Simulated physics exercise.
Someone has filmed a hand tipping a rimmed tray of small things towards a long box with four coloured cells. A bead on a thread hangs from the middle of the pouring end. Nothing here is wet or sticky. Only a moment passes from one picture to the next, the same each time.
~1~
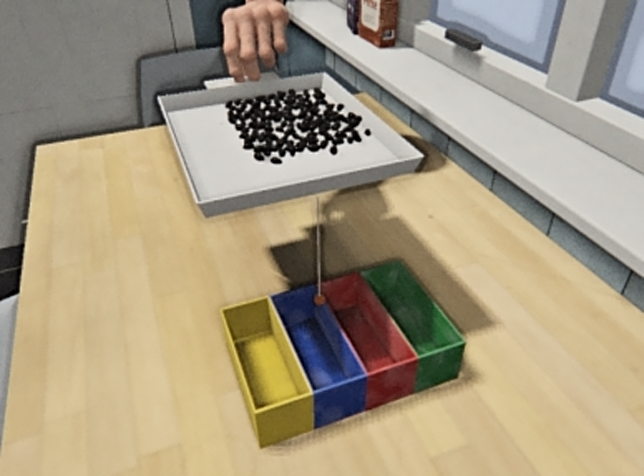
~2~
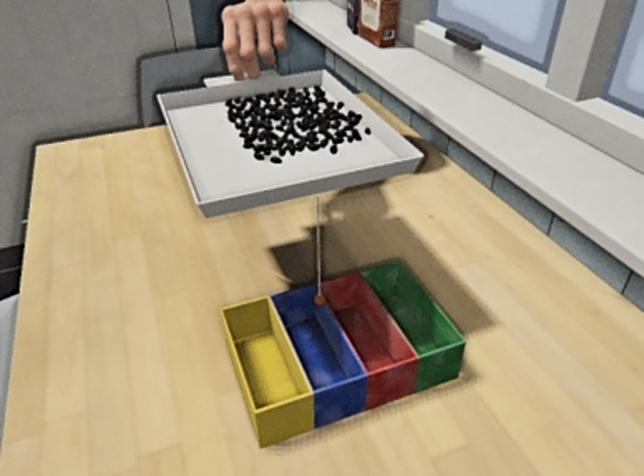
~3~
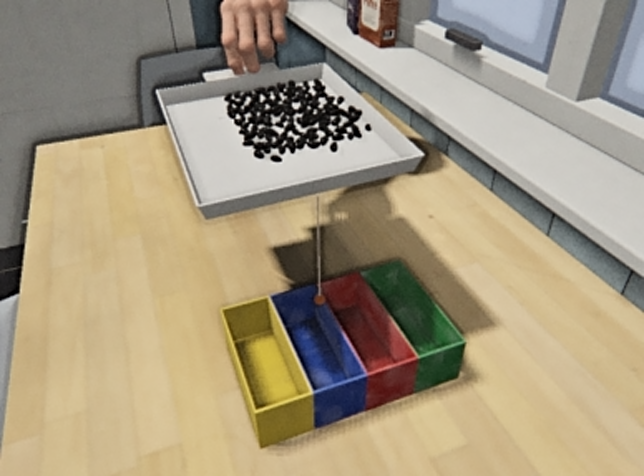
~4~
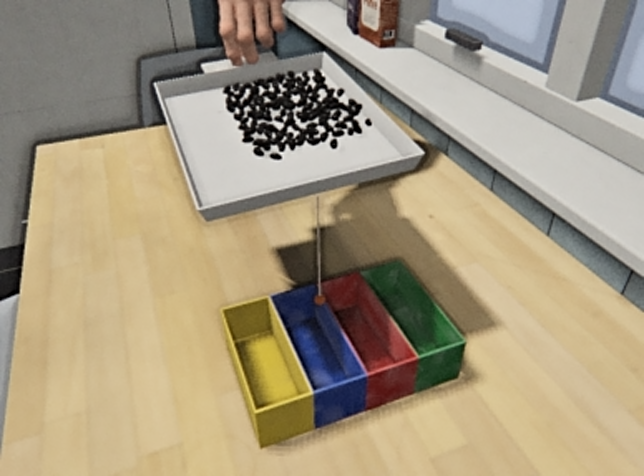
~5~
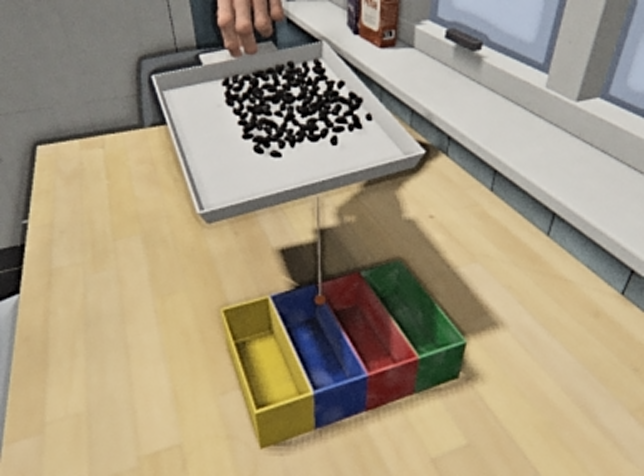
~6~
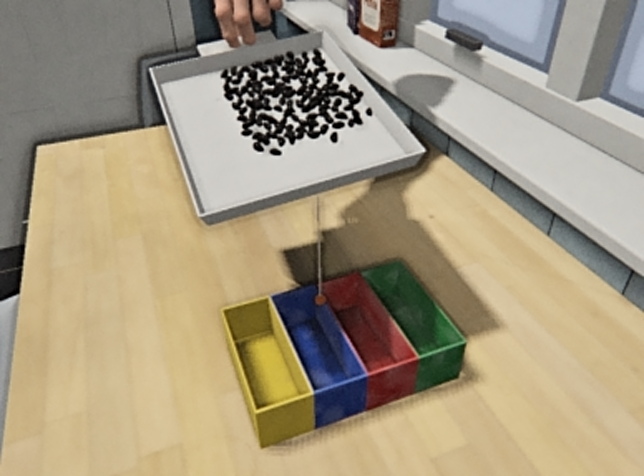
A hand slowly tilts a tray of black beans above a box with four coloured cells.
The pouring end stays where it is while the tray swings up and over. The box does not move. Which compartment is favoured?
Fullest: The yellow cell.
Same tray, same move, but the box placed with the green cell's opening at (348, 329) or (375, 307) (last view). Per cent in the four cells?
About 100 and 100 per cent.
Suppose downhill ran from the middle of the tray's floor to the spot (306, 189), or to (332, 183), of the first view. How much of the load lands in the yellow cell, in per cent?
First some 20, then 0 per cent.
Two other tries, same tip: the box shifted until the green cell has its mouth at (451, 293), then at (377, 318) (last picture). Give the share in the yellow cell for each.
First some 20, then 50 per cent.
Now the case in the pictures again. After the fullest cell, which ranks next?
In second place: The cell in blue.
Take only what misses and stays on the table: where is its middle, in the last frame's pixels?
Near (189, 408).
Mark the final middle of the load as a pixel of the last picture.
Close to (260, 386).
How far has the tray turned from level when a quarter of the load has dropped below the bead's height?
Near 100 degrees.
Shortly afterwards, tray tipped steeply; all but a few on the tray; only a few falling or outside the box.
Next, tray tipped right over; the bulk on the tray; a little in the yellow cell; only a few in the blue cell; near a quarter falling or outside the box.
Some moments later, tray tipped past a quarter turn; near half in the yellow cell; near a quarter in the blue cell; only a few in the red cell; near a third falling or outside the box.
In the end, tray tipped past a quarter turn; near half in the yellow cell; near a quarter in the blue cell; only a few in the red cell; none at all in the green cell; near a third outside the box.
